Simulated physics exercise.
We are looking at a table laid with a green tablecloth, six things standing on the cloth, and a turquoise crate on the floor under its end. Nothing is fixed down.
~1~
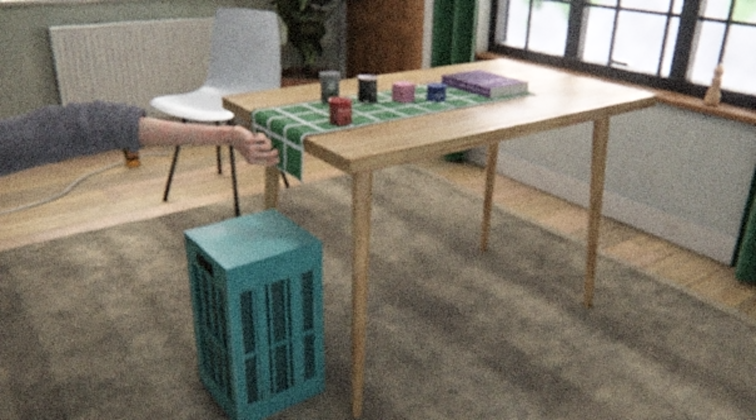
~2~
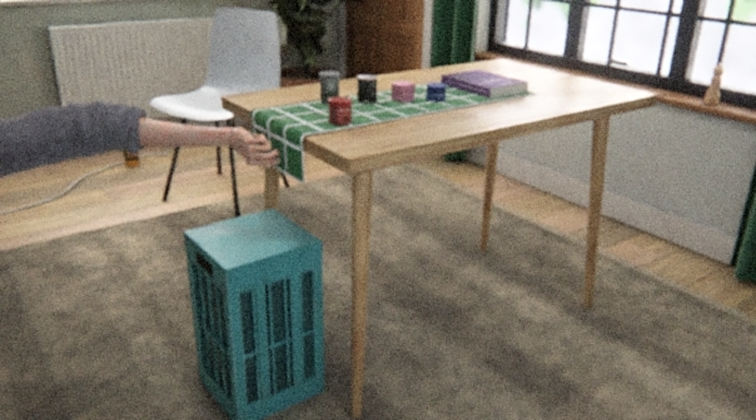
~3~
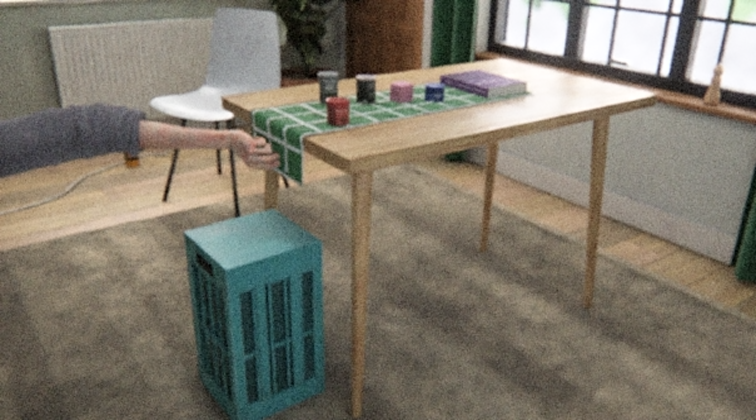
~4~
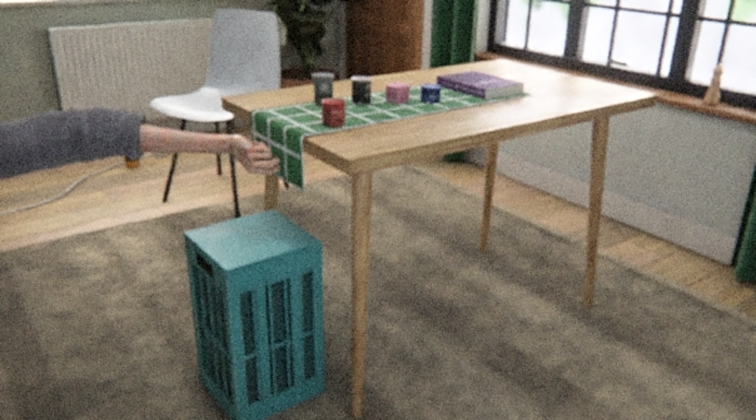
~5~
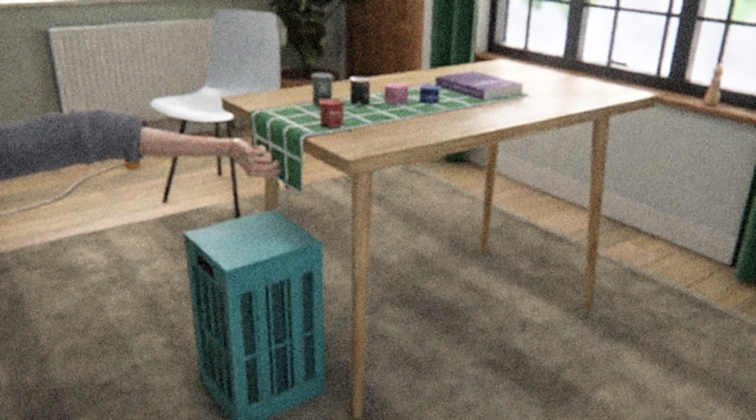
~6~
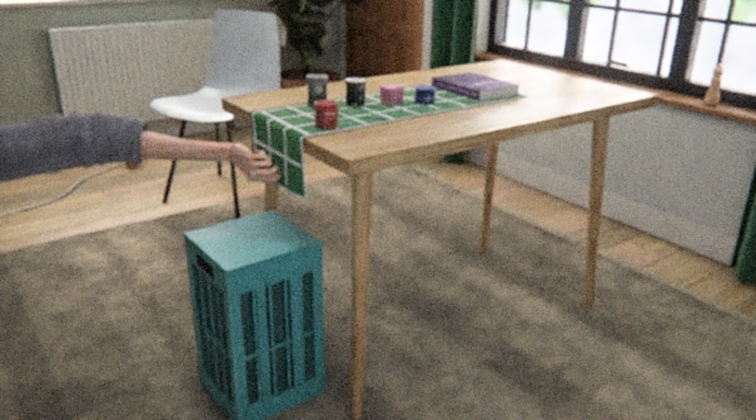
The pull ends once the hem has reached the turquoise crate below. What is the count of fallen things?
The table loses one.
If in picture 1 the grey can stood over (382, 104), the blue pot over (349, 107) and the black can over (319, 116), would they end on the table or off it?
The grey can holds on, the blue pot stays on, the black can falls.
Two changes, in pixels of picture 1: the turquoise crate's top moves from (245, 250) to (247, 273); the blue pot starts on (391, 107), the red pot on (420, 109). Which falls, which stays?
The blue pot holds on; the red pot holds on.
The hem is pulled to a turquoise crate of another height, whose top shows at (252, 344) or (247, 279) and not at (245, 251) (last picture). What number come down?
In that case 4 and 2.
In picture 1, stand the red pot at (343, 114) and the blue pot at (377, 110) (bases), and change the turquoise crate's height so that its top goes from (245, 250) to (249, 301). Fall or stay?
The red pot goes over, the blue pot is carried off.
Soon after, hem near (278, 196); all still up.
After that, hem near (278, 213); all still up.
And then, hem on the crate; red pot gone.
In the end, hem on the crate; red pot gone. The count of fallen things is one.
